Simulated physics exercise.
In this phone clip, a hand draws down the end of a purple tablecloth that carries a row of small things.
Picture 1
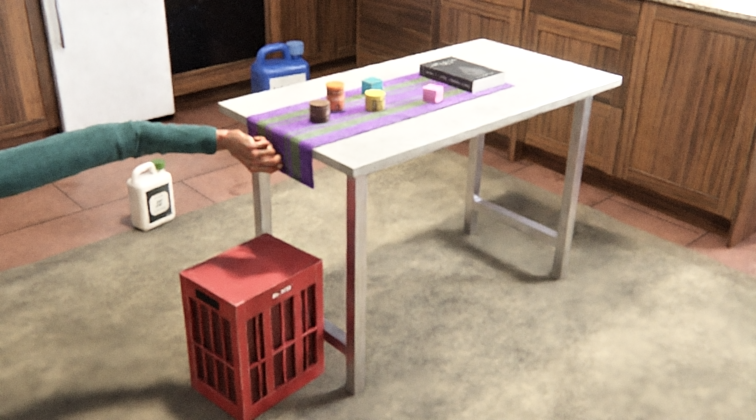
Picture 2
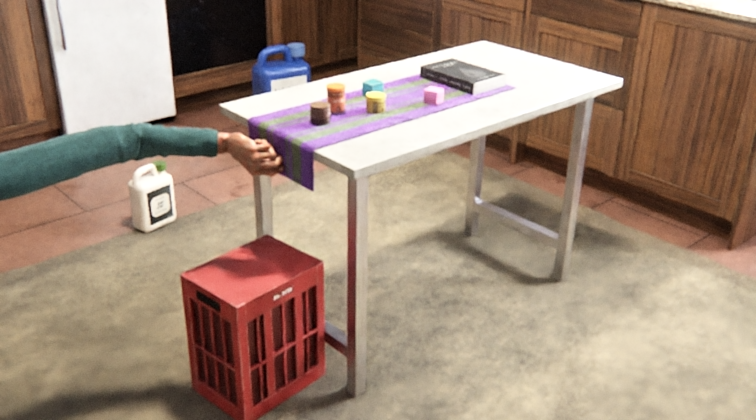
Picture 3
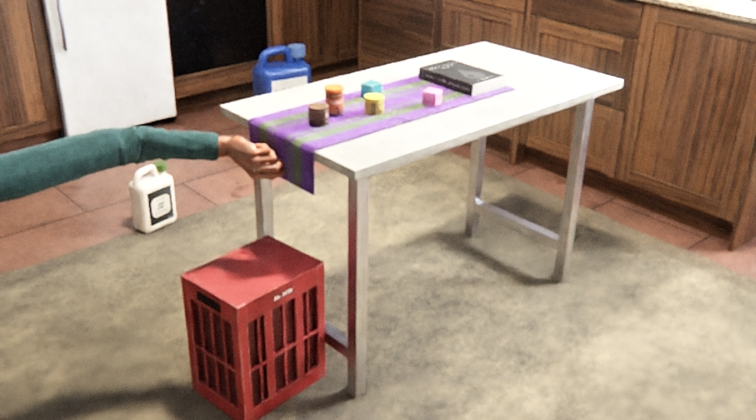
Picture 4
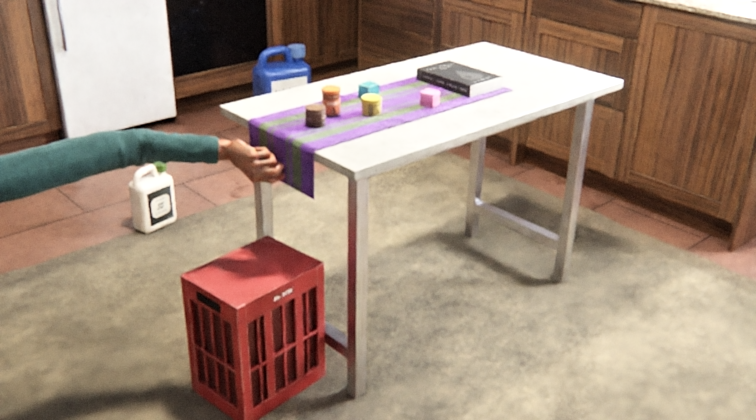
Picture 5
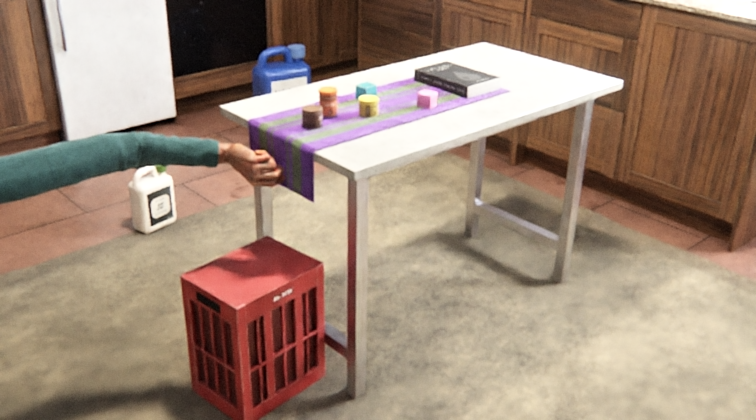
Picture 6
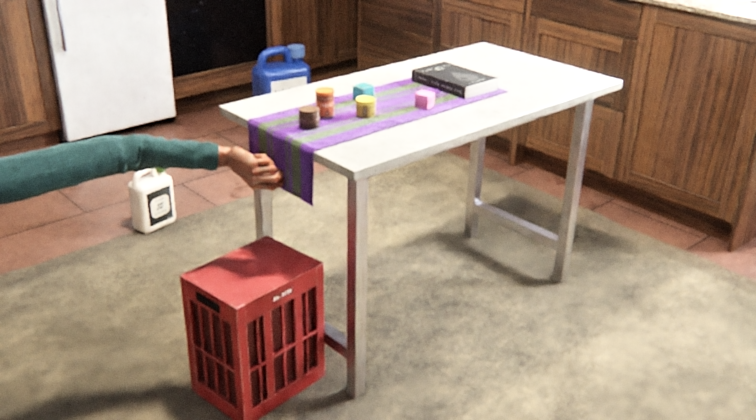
A hand in a green sleeve slowly drew the end of a purple striped cloth down over the table's edge, and the small pots and cubes on it shifted slightly left along with a dark book.
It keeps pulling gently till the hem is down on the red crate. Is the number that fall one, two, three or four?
It is two.
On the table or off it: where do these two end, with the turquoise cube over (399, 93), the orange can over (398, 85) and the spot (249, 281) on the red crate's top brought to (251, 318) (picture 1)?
The turquoise cube? Safe. The orange can? Safe.
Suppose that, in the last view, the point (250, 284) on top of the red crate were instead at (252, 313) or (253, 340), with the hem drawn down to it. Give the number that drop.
For the first height 3, for the second 4.
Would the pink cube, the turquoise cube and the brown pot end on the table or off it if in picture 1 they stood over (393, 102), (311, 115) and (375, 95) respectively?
Here's the result: The pink cube remains in place, the turquoise cube leaves the top and the brown pot remains in place.
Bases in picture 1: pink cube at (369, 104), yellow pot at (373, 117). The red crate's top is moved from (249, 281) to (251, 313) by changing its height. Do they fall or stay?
Pink cube: Lost; yellow pot: Lost.
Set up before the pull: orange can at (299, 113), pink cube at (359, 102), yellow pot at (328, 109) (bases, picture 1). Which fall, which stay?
The orange can topples down, the pink cube stays put, and the yellow pot topples down.
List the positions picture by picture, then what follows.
In the first picture, hem (313, 189); brown pot (319, 102); orange can (335, 84); yellow pot (375, 93); turquoise cube (372, 79); pink cube (433, 87); top of the crate (249, 281).
In the second picture, hem (314, 192); brown pot (320, 104).
In the third picture, hem (314, 196); orange can (334, 87).
In the fourth picture, hem (314, 199); yellow pot (372, 97); top of the crate (250, 284).
In the fifth picture, hem (315, 203); turquoise cube (366, 85).
In the sixth picture, hem (313, 206); brown pot (309, 108); orange can (324, 90); yellow pot (366, 99); turquoise cube (363, 85); pink cube (425, 93).
Early on, hem near (281, 207); all still up.
Midway, hem near (281, 234); brown pot gone.
Near the end, hem on the crate; brown pot and orange can gone.
Finally, hem on the crate; brown pot and orange can gone. The table loses two.
